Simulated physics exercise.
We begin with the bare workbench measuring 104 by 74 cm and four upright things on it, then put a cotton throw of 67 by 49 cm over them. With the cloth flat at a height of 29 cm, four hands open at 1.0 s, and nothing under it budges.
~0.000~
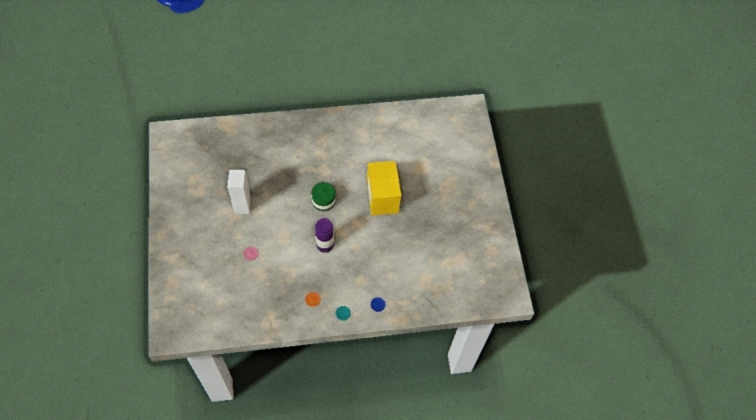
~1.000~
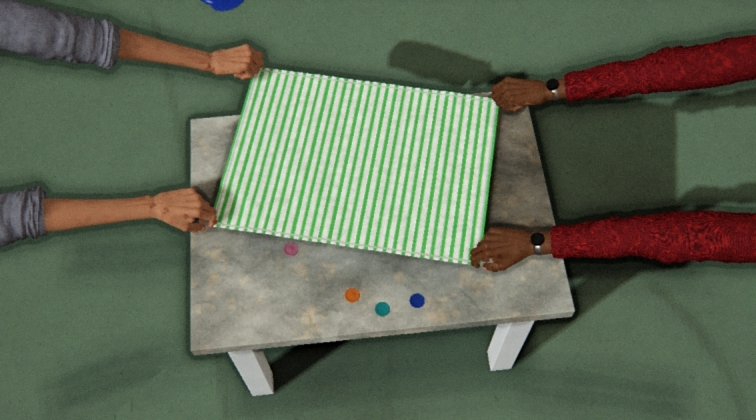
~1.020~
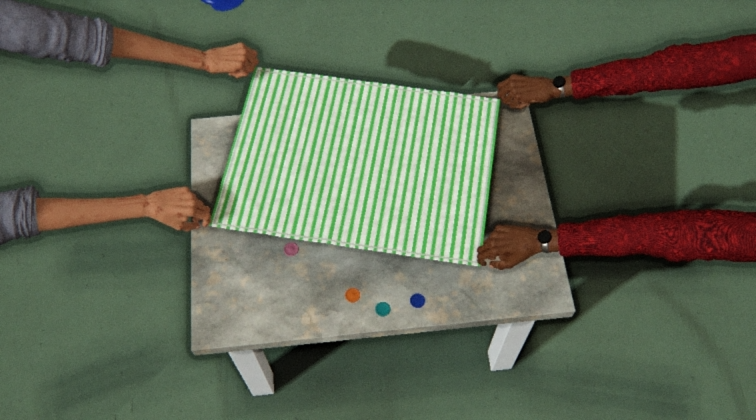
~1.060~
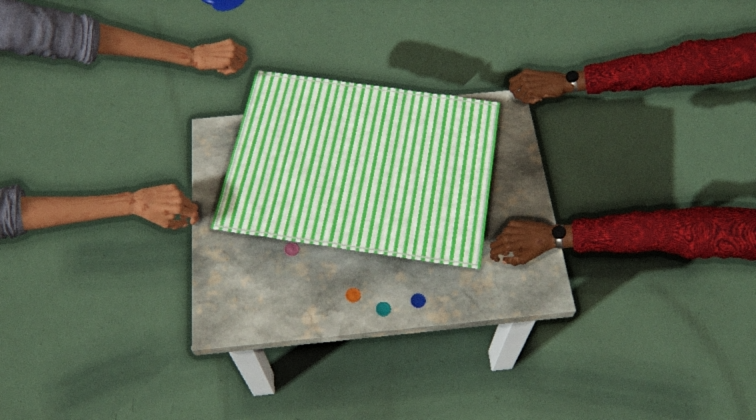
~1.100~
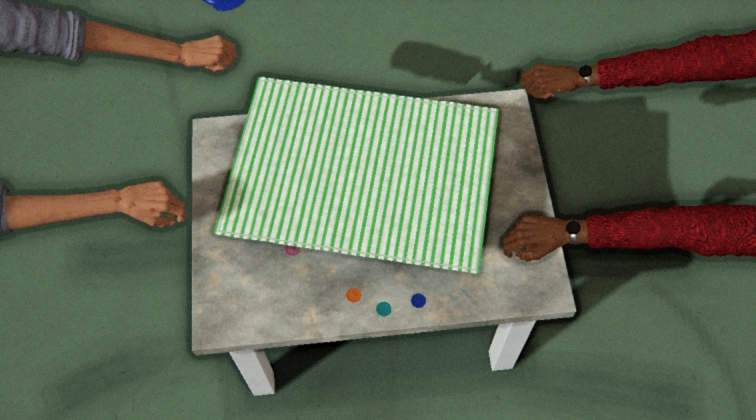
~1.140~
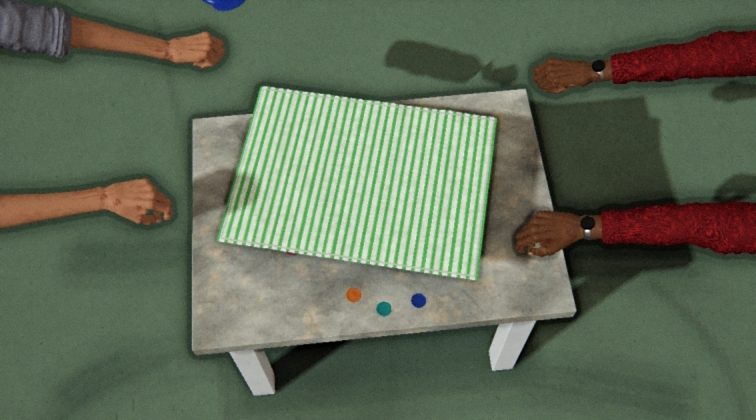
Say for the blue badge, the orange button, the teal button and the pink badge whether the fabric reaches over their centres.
The blue badge remains in the open, the orange button remains in the open, the teal button still shows, the pink badge stays uncovered.
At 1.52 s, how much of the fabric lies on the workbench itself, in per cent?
I'd say about 20 in a hundred.
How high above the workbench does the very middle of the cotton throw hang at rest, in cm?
I'd put it near 10 cm.
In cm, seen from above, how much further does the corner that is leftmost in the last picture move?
14 cm.
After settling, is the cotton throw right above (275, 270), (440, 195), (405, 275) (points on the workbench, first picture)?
In order: Not reached, not reached, draped over.
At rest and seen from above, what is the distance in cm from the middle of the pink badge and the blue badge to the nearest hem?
About 2 cm, 5 cm.
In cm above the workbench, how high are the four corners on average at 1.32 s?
On average the corners sit about 0 cm above the surface.
After 1.3 s, 15 % of it is down, spanning 65 by 52 cm, above no small thing.
After 1.5 s, 20 % of it is down, spanning 65 by 54 cm, above no small thing.
After 1.7 s, 15 % of it is down, spanning 65 by 52 cm, above no small thing.
After 1.9 s, 20 % of it is down, spanning 65 by 53 cm, above no small thing.
After 2.7 s, 20 % of it is down, spanning 65 by 53 cm, above no small thing.
